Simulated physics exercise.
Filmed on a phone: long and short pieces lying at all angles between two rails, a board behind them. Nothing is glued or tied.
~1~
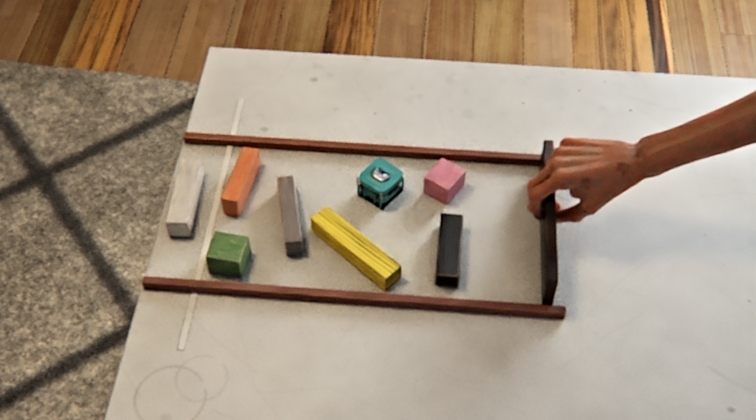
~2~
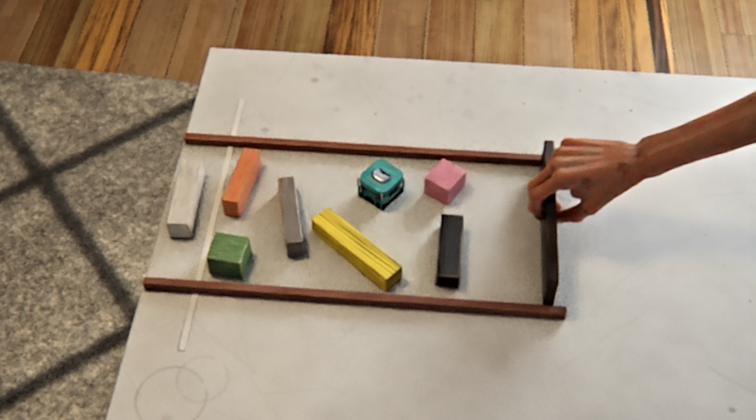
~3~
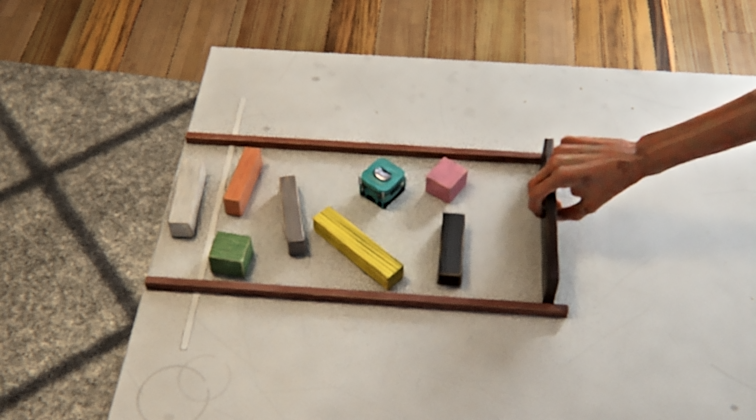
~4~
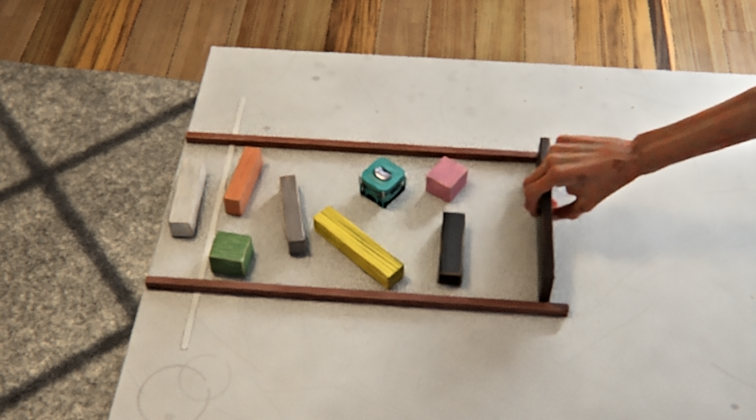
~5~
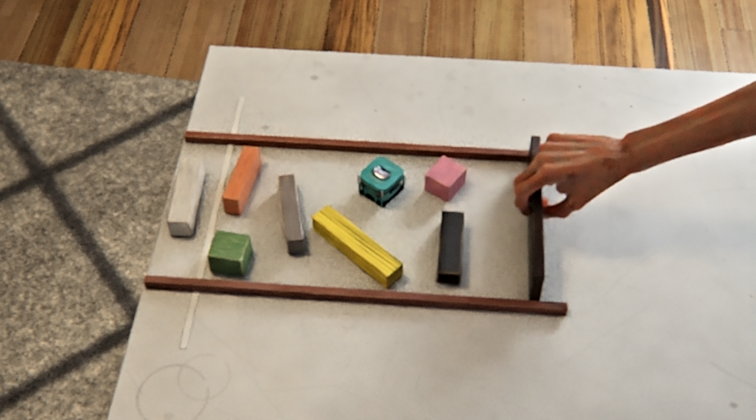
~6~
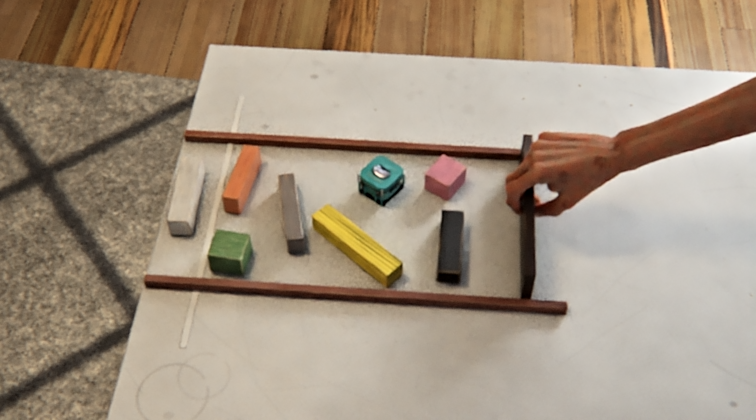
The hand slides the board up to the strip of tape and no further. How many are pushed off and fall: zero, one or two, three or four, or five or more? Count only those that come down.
Here the number that fall off is three or four.
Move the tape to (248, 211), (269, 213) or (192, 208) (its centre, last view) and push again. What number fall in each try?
Try by try, 2, 0 and 6.
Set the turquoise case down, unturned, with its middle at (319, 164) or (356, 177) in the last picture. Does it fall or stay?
Place by place, it is kept; survives.
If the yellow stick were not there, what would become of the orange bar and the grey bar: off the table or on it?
The orange bar comes down, the grey bar survives.
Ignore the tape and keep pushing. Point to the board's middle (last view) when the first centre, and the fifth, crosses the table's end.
About (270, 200), then (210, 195).
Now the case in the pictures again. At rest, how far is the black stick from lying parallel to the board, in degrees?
About 0°.
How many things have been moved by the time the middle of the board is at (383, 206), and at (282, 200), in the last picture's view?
The counts are 4 and 8.
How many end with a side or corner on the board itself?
2 of them.
Soon after, none off yet; white bar at rest near (186, 195); orange bar at rest near (242, 179); green block at rest near (230, 252).
After that, none off yet; white bar displaced a little near (164, 196); orange bar displaced about its own width near (183, 172); green block displaced about its own width near (187, 255).
In the end, the number that fall off is three or four; gone, grey bar, green block, orange bar and white bar.
